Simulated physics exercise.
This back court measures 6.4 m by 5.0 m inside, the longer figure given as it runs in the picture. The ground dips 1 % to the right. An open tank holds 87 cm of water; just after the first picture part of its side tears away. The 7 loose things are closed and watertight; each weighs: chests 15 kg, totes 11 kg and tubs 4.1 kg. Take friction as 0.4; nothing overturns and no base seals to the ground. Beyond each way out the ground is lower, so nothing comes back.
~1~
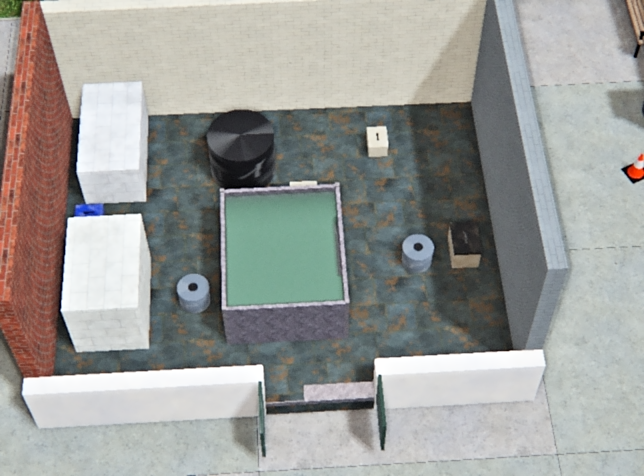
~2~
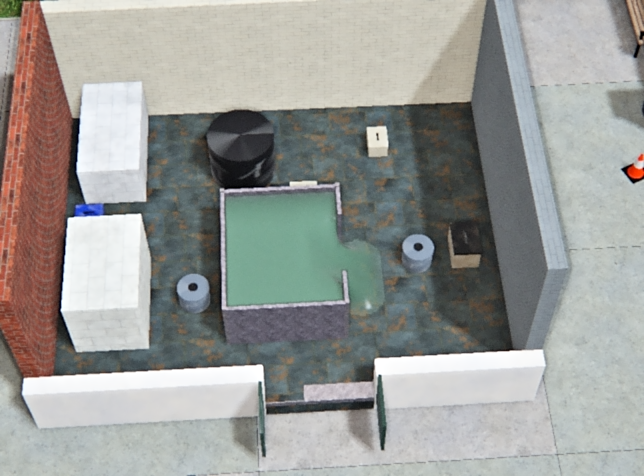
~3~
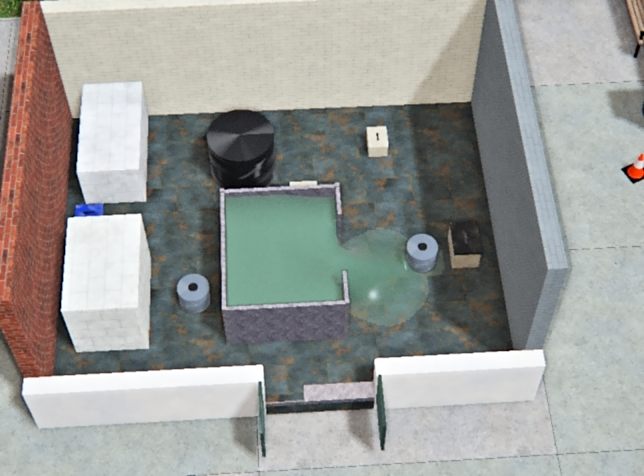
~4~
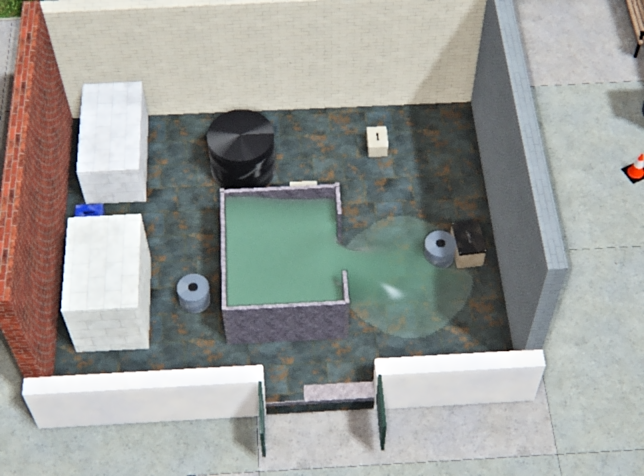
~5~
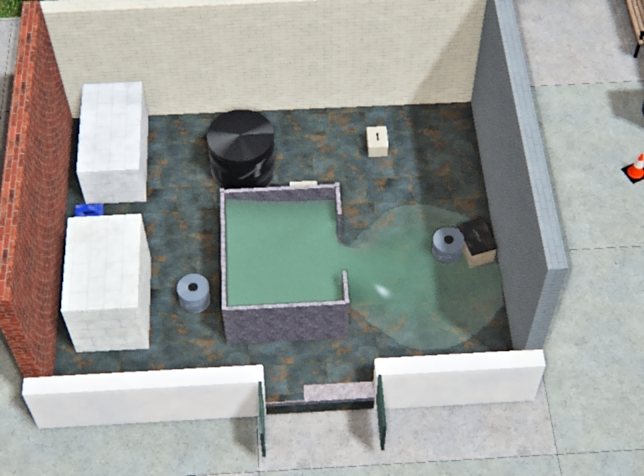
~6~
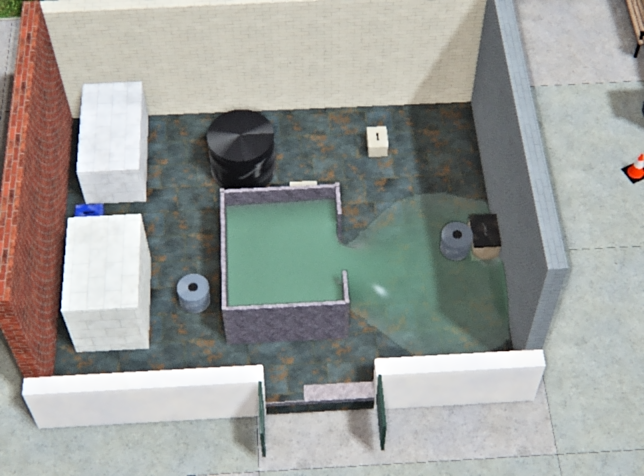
Green water fills a walled tank in the middle of a courtyard, then pours through a gap that opens in the tank's right side. It fans out across the dark floor to the right, pushing a round grey tub rightward, and a dark-topped box beside it shifts toward the grey wall as the pool widens.
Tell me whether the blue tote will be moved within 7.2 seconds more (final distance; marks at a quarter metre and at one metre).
The blue tote stays put.
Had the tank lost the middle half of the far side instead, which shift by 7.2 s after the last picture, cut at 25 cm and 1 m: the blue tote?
In that case the blue tote barely shifts.
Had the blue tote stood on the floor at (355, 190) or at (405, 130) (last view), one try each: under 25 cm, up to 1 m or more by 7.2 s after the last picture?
In that order: It moves a short way; it ends far away.
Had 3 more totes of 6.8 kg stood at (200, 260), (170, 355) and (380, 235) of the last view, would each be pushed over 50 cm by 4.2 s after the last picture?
In that order: Under, past it, more.
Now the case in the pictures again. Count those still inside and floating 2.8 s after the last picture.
At that moment 2.
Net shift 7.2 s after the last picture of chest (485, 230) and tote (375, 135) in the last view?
In that order: 400 cm, 100 cm.
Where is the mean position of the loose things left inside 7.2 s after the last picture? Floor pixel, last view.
At about (244, 238).
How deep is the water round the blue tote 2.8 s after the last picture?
About 0 cm.
Then, 0.9 s after the last picture the blue tote is near (89, 213), 0.0 m from its start, aground; 0 of 7 are out; 2 afloat.
Then, 2.8 s after the last picture the blue tote is near (89, 213), 0.0 m from its start, aground; 0 of 7 are out; 2 afloat.
Then, 4.8 s after the last picture the blue tote is near (89, 213), 0.0 m from its start, aground; 0 of 7 are out; 2 afloat.
Then, 7.2 s after the last picture the blue tote is near (89, 213), 0.0 m from its start, aground; 0 of 7 are out; 4 afloat.
